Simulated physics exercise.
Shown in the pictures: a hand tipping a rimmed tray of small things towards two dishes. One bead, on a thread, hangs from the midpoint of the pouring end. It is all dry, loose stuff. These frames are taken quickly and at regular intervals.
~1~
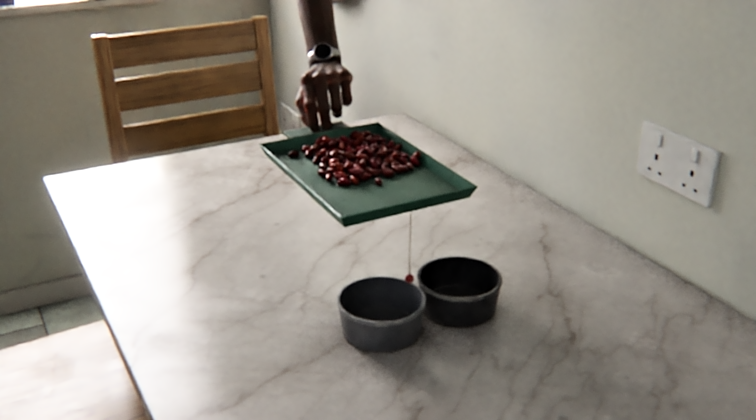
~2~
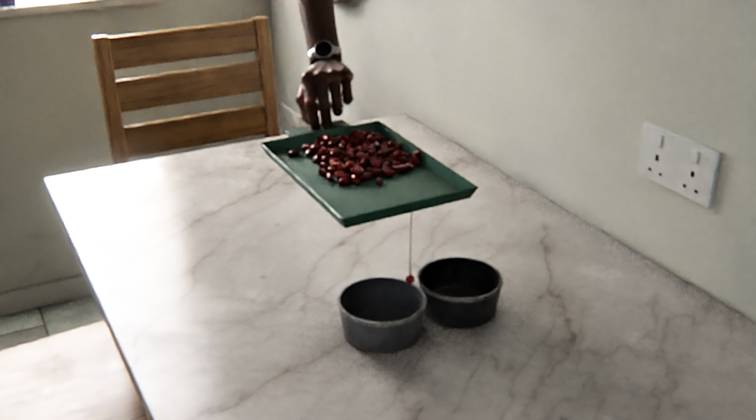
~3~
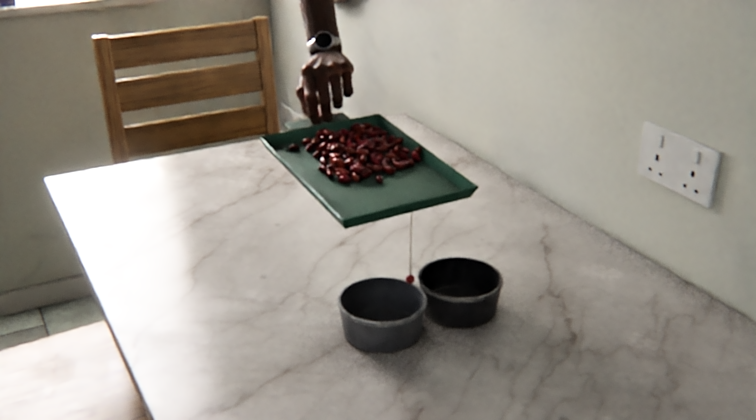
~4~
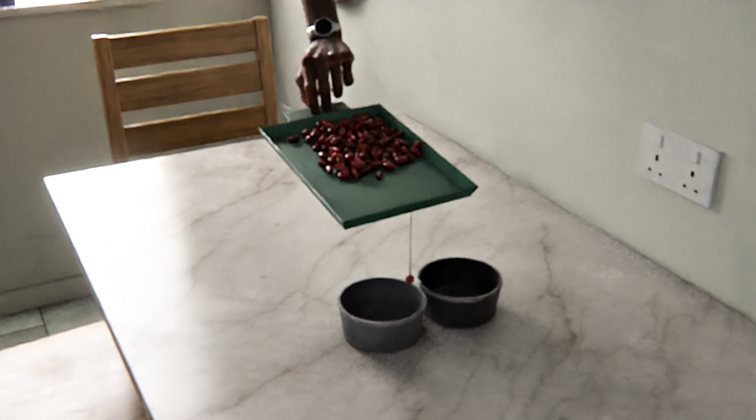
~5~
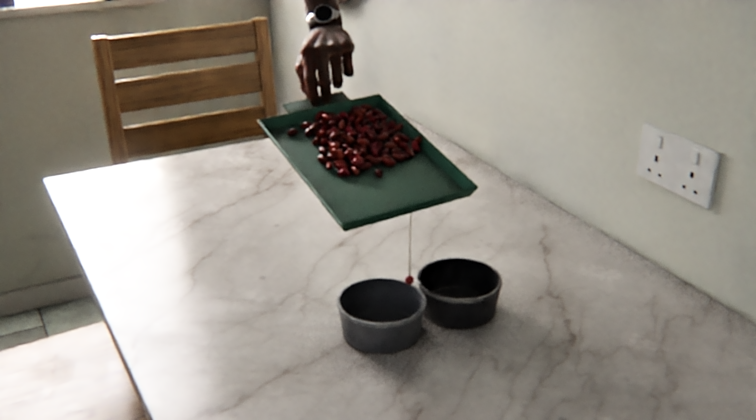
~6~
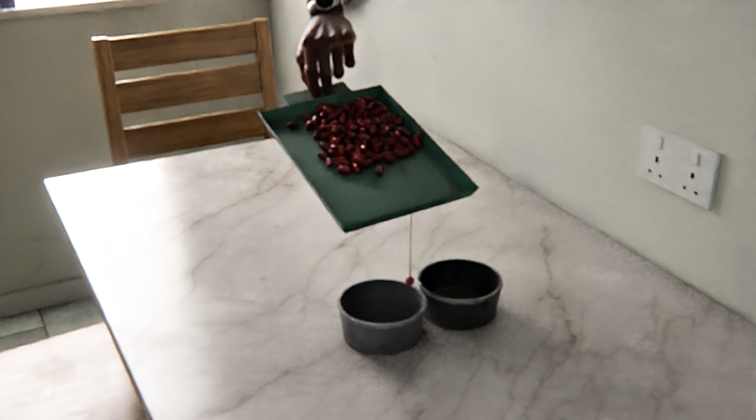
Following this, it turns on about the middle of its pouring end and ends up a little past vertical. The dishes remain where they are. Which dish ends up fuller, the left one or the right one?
The left one.
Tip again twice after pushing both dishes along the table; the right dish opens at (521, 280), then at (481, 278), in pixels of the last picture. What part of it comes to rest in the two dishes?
In order: 30 per cent and 30 per cent.
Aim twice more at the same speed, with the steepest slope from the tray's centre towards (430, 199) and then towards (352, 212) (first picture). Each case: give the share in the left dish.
Roughly 0 per cent, and 50 per cent.
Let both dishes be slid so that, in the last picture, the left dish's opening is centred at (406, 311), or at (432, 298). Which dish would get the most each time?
Note: Try one - the dish on the left side; try two - the dish on the left side.
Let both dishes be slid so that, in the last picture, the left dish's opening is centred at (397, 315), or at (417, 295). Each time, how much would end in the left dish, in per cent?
First position: Some 60 %; second position: Some 20 %.
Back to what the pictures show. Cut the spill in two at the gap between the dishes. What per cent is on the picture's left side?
About 60 percent of the spill.
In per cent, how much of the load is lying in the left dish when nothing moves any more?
My best guess is about 30 in a hundred.
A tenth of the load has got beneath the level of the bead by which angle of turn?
At roughly 55°.
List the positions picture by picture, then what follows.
The first frame shows corners of the pouring end near (344, 214) and (470, 185), level; middle of the load near (351, 158), kidney beans; left dish near (402, 332); right dish near (482, 308); bead on its thread near (409, 278).
The second frame shows corners of the pouring end near (345, 215) and (471, 186), level; middle of the load near (352, 157).
The third frame shows corners of the pouring end near (345, 216) and (471, 185), tipped barely, lowest at the left corner; middle of the load near (352, 152).
The fourth frame shows corners of the pouring end near (345, 218) and (471, 185), tipped a little, lowest at the left corner; middle of the load near (353, 140).
The fifth frame shows corners of the pouring end near (345, 220) and (471, 185), tipped a little, lowest at the left corner; middle of the load near (353, 134).
The sixth frame shows corners of the pouring end near (345, 223) and (472, 186), tipped a little, lowest at the left corner; middle of the load near (354, 129); left dish near (403, 335); right dish near (482, 311).
Shortly afterwards, tray tipped steeply; near two thirds on the tray; a little outside both; near a quarter in the air.
Next, tray tipped right over; near a quarter on the tray; a little in the left dish; near a third outside both; near a quarter in the air.
Some moments later, tray tipped past a quarter turn; near a third in the left dish; near two thirds outside both.
In the end, tray tipped past a quarter turn; near a third in the left dish; none at all in the right dish; near two thirds outside both.
